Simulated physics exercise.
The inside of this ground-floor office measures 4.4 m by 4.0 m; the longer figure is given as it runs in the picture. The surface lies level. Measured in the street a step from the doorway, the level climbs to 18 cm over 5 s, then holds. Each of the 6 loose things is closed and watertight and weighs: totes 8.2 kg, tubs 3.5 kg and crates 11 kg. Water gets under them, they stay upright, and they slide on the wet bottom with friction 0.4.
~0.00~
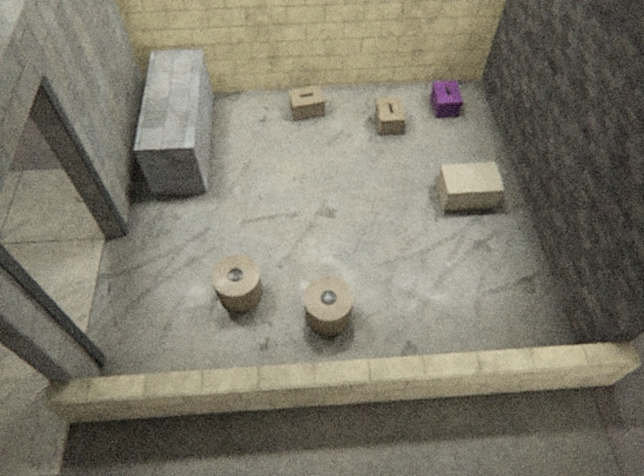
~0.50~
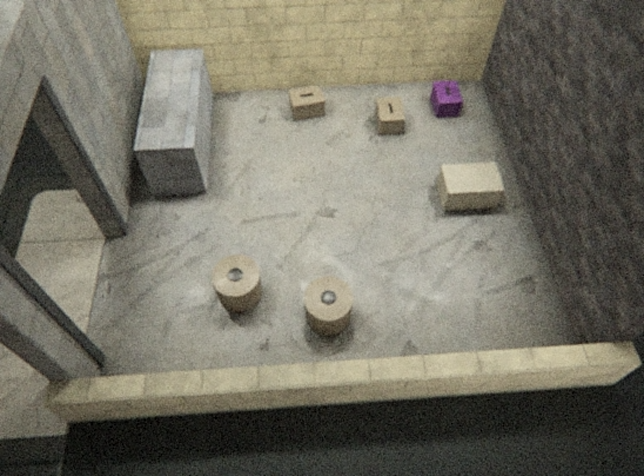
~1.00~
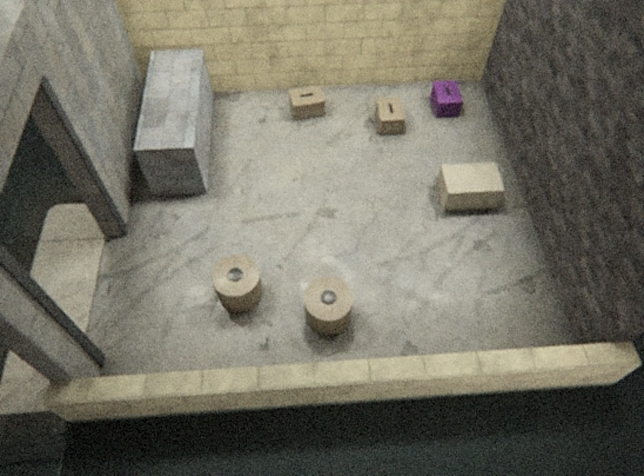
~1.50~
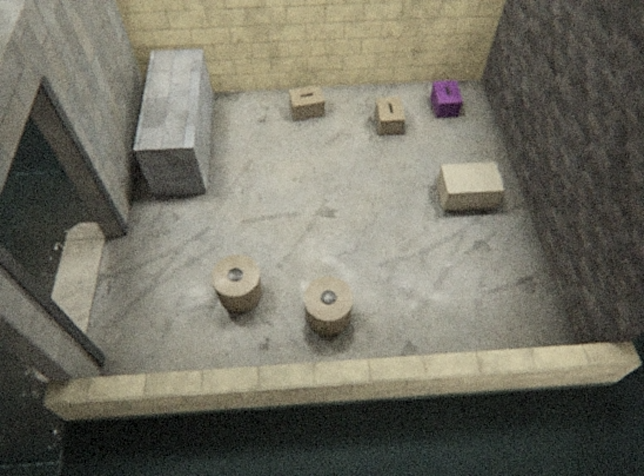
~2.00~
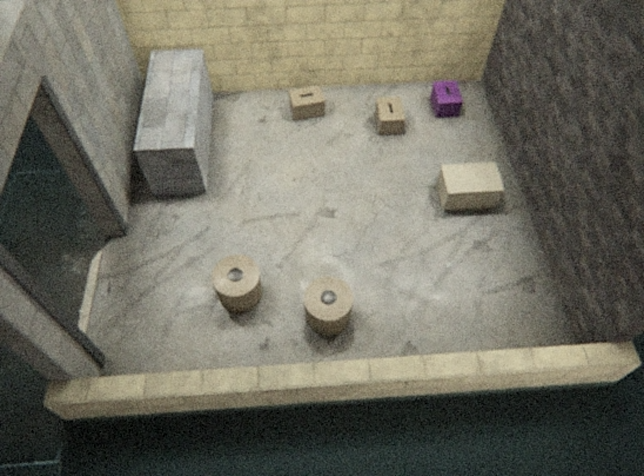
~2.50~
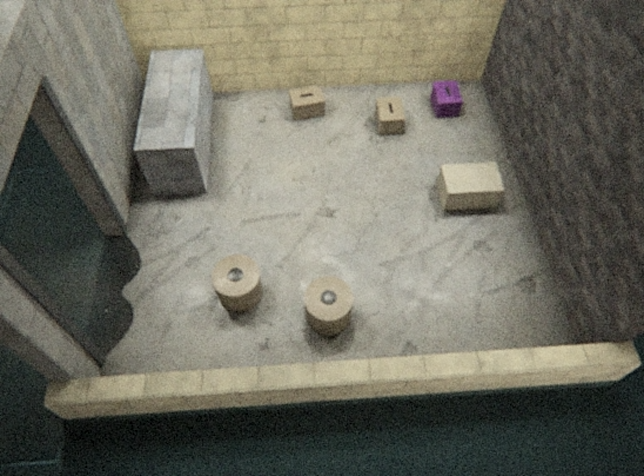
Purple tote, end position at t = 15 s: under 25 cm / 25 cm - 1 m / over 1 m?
It is swept a long way.
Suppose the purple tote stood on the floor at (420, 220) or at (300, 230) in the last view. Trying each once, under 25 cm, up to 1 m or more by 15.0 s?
First try: It covers a big distance; second try: It covers a big distance.
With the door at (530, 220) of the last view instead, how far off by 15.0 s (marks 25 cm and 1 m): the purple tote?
Result for the purple tote: Moderate displacement.
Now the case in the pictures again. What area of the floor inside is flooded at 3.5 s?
Wet area: Approx. 1.5 m2.
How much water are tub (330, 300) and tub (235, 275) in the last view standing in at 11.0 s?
About 11 and 11 cm.
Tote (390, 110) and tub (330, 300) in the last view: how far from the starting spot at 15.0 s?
In that order: 150 cm, 350 cm.
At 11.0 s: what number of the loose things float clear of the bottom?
Then: 5.
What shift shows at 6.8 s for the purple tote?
Close to 0 cm.
After 3.5 s the purple tote is near (448, 92), 0.0 m from its start, aground; 0 afloat.
After 6.8 s the purple tote is near (448, 92), 0.0 m from its start, aground; 2 afloat.
After 11.0 s the purple tote is near (421, 78), 0.4 m from its start, afloat; 5 afloat.
After 15.0 s the purple tote is near (272, 82), 2.2 m from its start, afloat; 6 afloat.
